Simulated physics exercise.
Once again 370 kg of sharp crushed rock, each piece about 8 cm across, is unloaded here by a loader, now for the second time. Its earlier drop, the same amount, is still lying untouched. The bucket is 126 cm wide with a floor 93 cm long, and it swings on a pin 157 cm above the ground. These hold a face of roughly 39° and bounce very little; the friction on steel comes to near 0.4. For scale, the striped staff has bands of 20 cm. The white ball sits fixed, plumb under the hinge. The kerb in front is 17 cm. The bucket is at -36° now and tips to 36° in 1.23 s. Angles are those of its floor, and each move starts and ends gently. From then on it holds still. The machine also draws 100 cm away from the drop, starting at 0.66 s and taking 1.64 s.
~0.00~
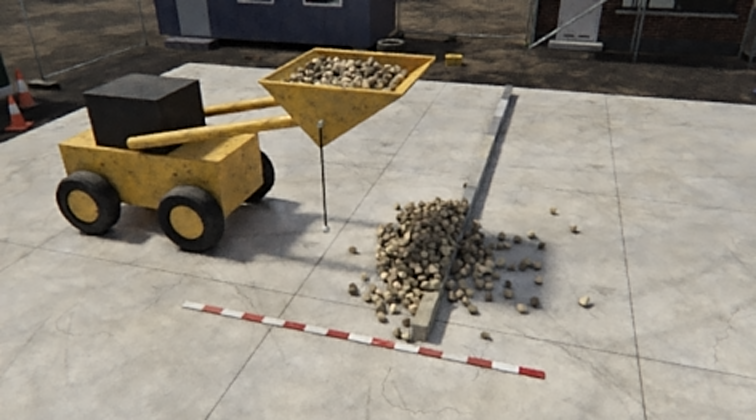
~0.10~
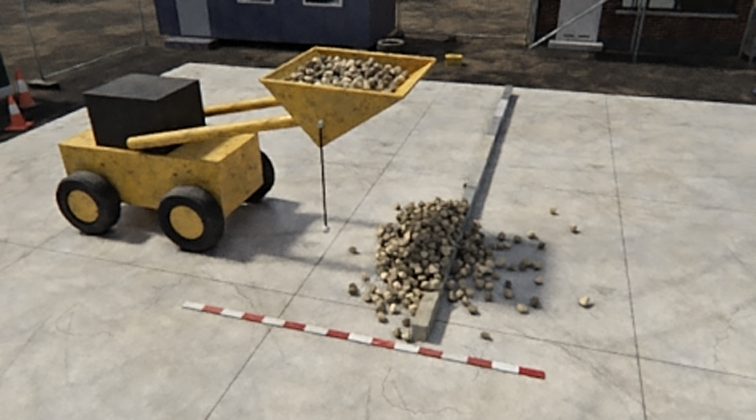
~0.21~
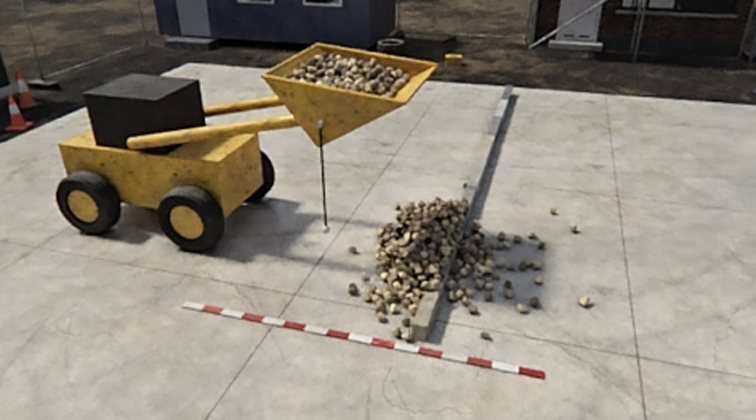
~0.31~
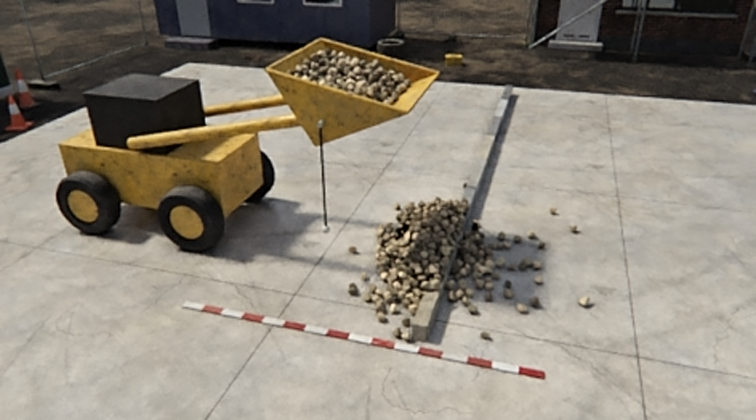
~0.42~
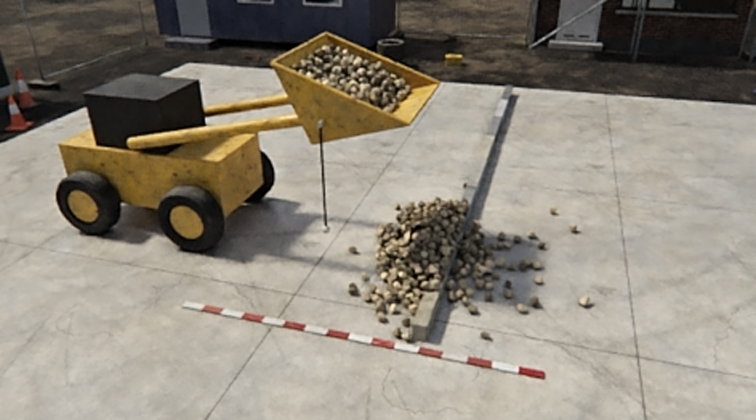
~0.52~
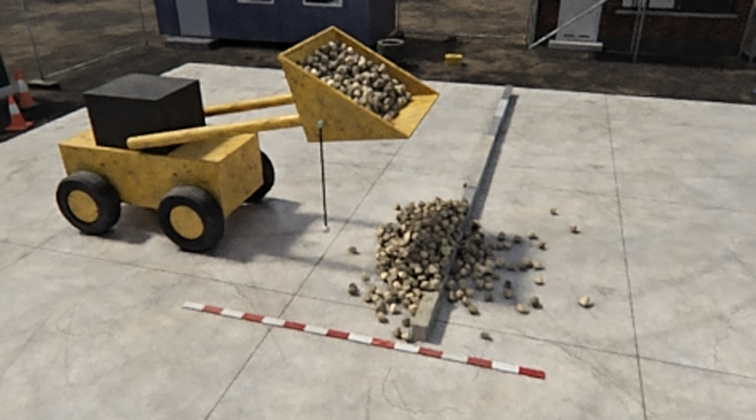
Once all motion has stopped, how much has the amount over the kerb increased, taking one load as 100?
It has increased by some 0 per cent.
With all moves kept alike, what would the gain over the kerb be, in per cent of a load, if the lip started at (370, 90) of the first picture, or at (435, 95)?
Near 0 per cent from the first place, 5 from the second.
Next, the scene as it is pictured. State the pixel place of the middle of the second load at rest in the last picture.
Their centre ends up near (380, 237).
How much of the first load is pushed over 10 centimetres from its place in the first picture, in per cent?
I'd put it at about 0 per cent.
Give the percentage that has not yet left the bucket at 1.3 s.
Around 55 per cent of the load is still inside.
After 0.9 s the floor is at 25°; in per cent of one load, 100 in the bucket, 86 on this side of the kerb, 14 over the kerb; the foremost stones are at (549, 264).
After 1.3 s the floor is at 36°; in per cent of one load, 56 in the bucket, 130 on this side of the kerb, 14 over the kerb; the foremost stones are at (549, 264).
After 2.8 s the floor is at 36°; in per cent of one load, 0 in the bucket, 186 on this side of the kerb, 14 over the kerb; the foremost stones are at (549, 264).
After 5.5 s the floor is at 36°; in per cent of one load, 0 in the bucket, 186 on this side of the kerb, 14 over the kerb; the foremost stones are at (549, 264). Net gain over the kerb, 0.
